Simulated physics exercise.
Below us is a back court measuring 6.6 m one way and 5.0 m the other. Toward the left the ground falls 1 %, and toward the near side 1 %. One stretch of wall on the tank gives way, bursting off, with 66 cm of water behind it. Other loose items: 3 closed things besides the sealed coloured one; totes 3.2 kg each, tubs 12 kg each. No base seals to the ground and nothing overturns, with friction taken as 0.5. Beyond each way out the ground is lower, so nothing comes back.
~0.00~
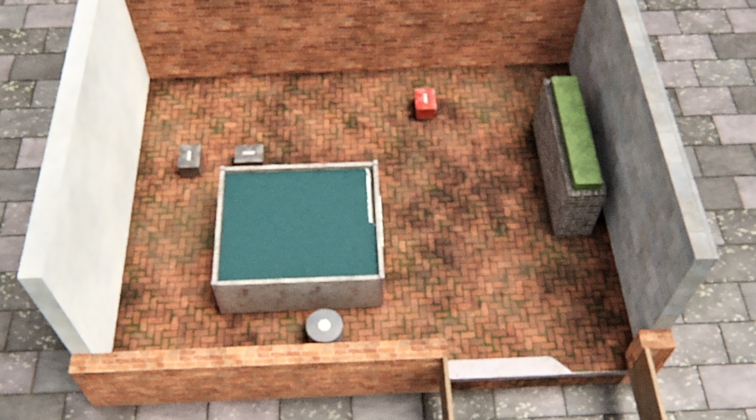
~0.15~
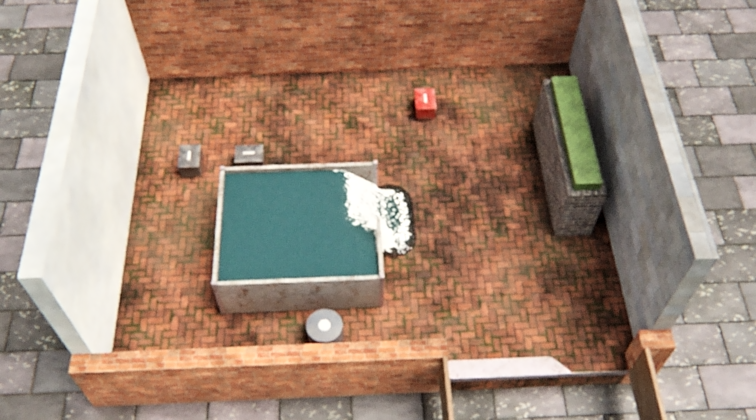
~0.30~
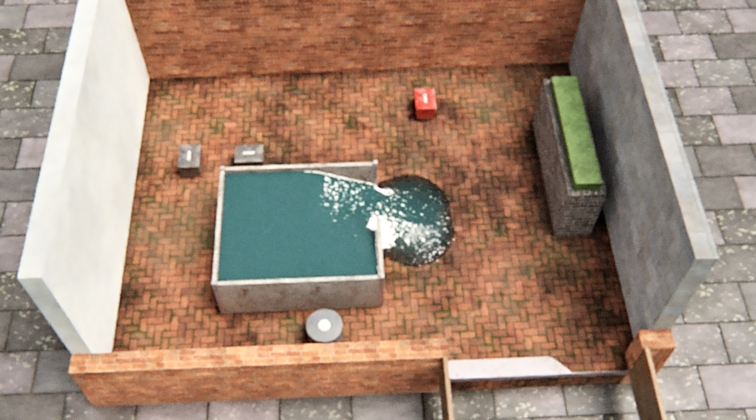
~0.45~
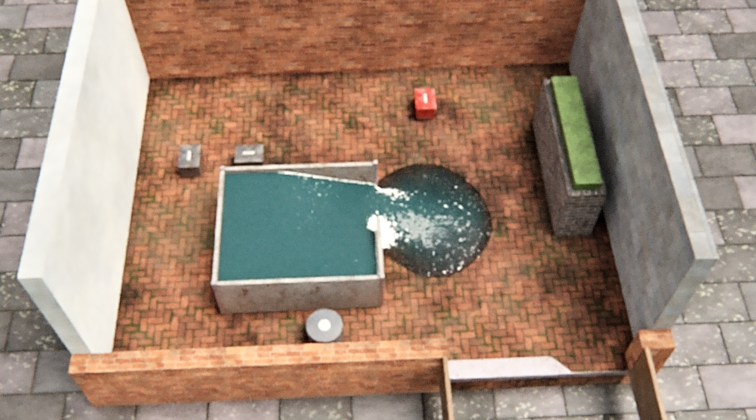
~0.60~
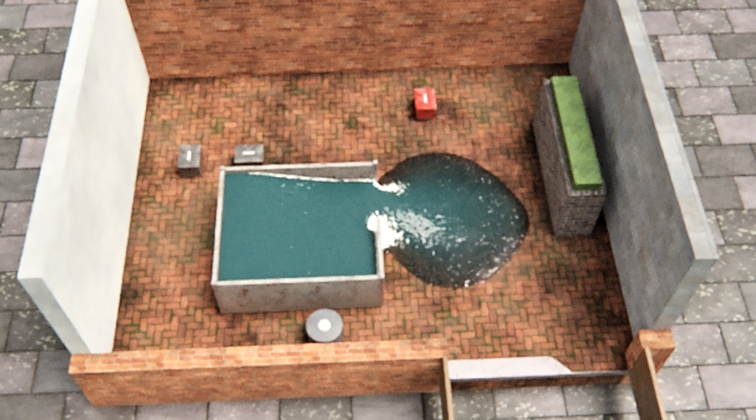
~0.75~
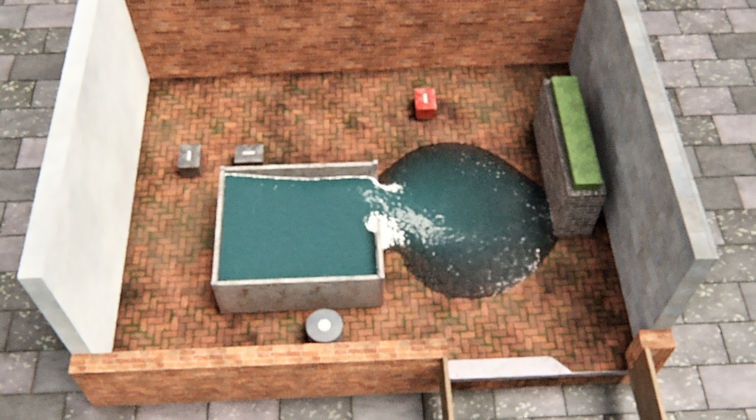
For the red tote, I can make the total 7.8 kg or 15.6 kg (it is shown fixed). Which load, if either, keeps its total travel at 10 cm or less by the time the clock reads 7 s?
Only the larger one.
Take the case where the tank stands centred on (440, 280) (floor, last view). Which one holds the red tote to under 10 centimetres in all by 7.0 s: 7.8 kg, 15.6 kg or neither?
Result, then: Both fail.
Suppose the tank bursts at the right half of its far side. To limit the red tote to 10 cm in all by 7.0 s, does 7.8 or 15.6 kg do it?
Under that change, both options fail.
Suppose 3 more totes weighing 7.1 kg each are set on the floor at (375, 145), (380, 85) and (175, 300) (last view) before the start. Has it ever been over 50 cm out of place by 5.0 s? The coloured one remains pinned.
Each in turn: Not that far, further than that, not that far.
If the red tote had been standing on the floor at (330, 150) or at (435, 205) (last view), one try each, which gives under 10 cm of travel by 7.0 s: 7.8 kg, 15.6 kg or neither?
At the first place the small mass does it, and at the second nothing works.
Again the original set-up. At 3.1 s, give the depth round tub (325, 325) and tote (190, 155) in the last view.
About 0 and 0 cm.
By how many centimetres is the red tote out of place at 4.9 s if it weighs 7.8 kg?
Close to 10 centimetres.
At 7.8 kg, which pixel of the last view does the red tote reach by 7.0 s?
Pixel estimate: Near (381, 119).
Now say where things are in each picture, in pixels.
The first frame shows the red tote at (425, 98), on the bottom; water covers 3.4 m2; 0 of 4 have shifted.
The second frame shows the red tote at (425, 98), on the bottom; 3.9 m2 under water; 0 of 4 have shifted.
The third frame shows the red tote at (425, 98) rests on the ground; water covers 4.7 m2; 0 of 4 have shifted.
The fourth frame shows the red tote at (425, 98) rests on the ground; water covers 5.6 m2; 0 of 4 have shifted.
The fifth frame shows the red tote at (425, 98), on the bottom; water covers 6.8 m2; 0 of 4 have shifted.
The sixth frame shows the red tote at (425, 98) rests on the ground; 8.1 m2 under water; 0 of 4 have shifted.
After 1.4 s the red tote would be 0 cm from its start with 7.8 kg and 0 cm from its start with 15.6 kg; 2 cm of water round it then.
After 3.1 s the red tote would be 0 cm from its start with 7.8 kg and 0 cm from its start with 15.6 kg; 2 cm of water round it then.
After 4.9 s the red tote would be 8 cm from its start with 7.8 kg and 0 cm from its start with 15.6 kg; 5 cm of water round it then.
After 7.0 s the red tote would be 77 cm from its start with 7.8 kg and 0 cm from its start with 15.6 kg; 5 cm of water round it then.
